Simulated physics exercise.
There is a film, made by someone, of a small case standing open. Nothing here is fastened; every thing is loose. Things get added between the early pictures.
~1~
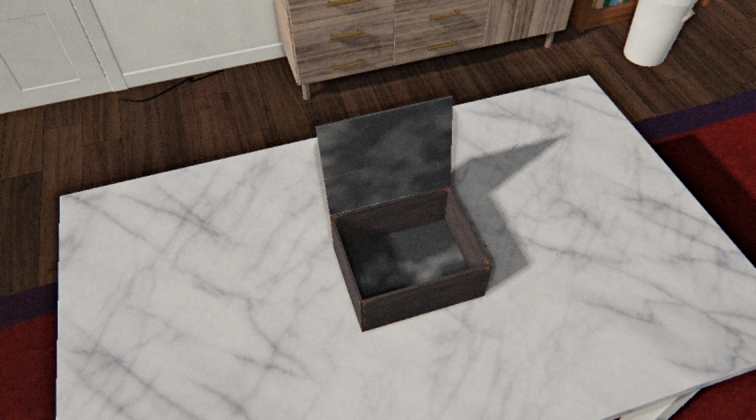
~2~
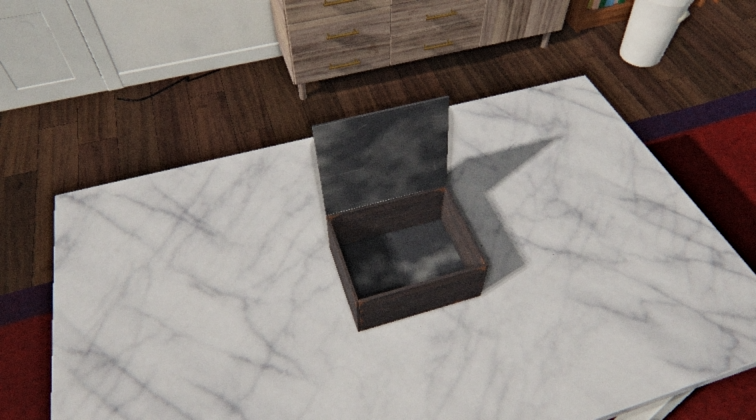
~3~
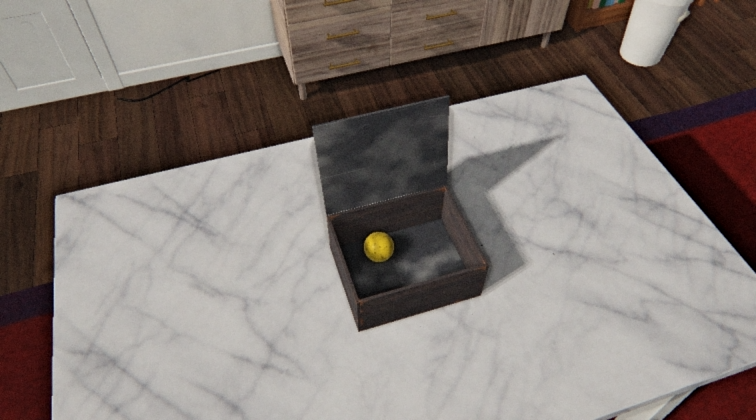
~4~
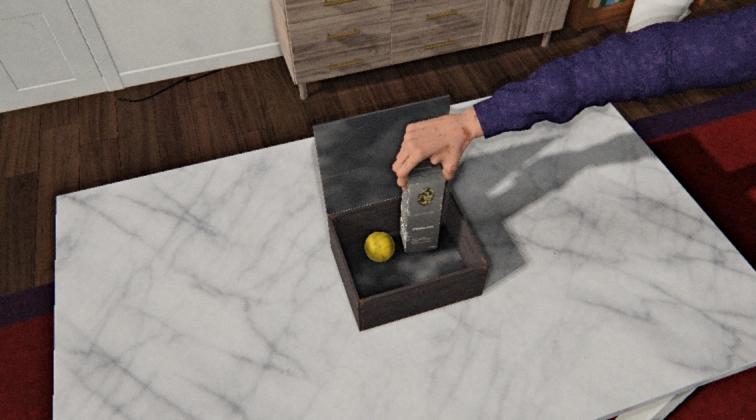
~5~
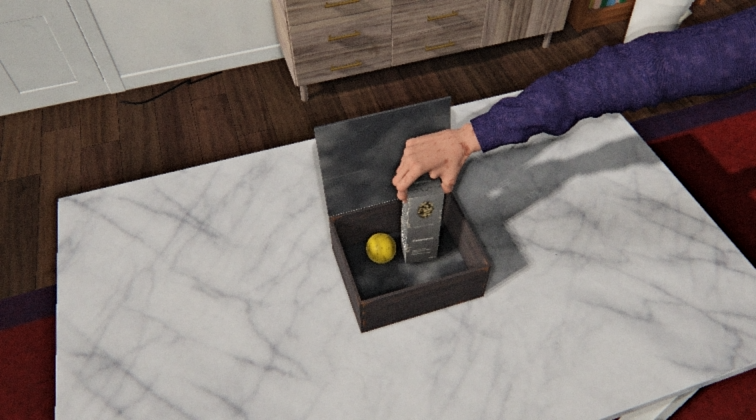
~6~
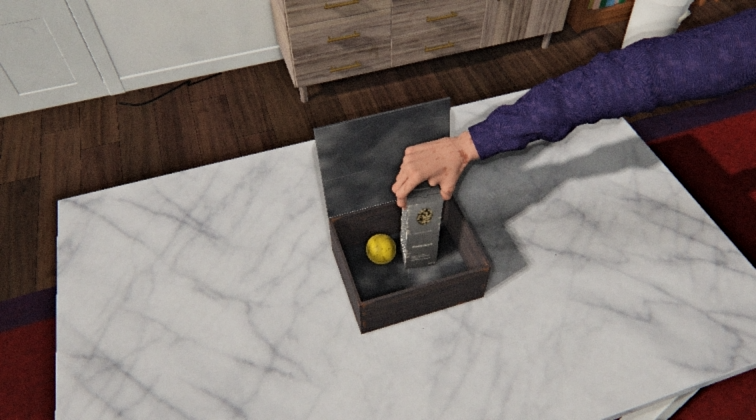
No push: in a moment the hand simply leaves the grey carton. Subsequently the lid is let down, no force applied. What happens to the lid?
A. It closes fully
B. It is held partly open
(B) It is held partly open.
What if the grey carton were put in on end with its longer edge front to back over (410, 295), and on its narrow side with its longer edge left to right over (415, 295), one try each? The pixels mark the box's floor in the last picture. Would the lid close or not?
Lid: First try open, second try closed.
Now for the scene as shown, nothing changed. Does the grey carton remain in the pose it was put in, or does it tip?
Once everything settles, the grey carton ends up at a slant.
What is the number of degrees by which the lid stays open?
I'd say roughly 18 degrees above the rim.
Then, 1.30 s later than the last frame, lid 81° above the rim.
Then, 1.80 s later than the last frame, lid 41° above the rim; grey carton tilted by 21° near (425, 243).
Then, 1.90 s later than the last frame, lid 28° above the rim; grey carton tilted by 38° near (428, 258).
Then, 2.90 s later than the last frame, lid 17° above the rim; grey carton tilted by 53° near (423, 260); yellow ball moved about its own width.
When it is over, lid 17° above the rim; lying over in the box, grey carton; yellow ball as before. End places, in pixels of the last picture, grey carton near (423, 260).
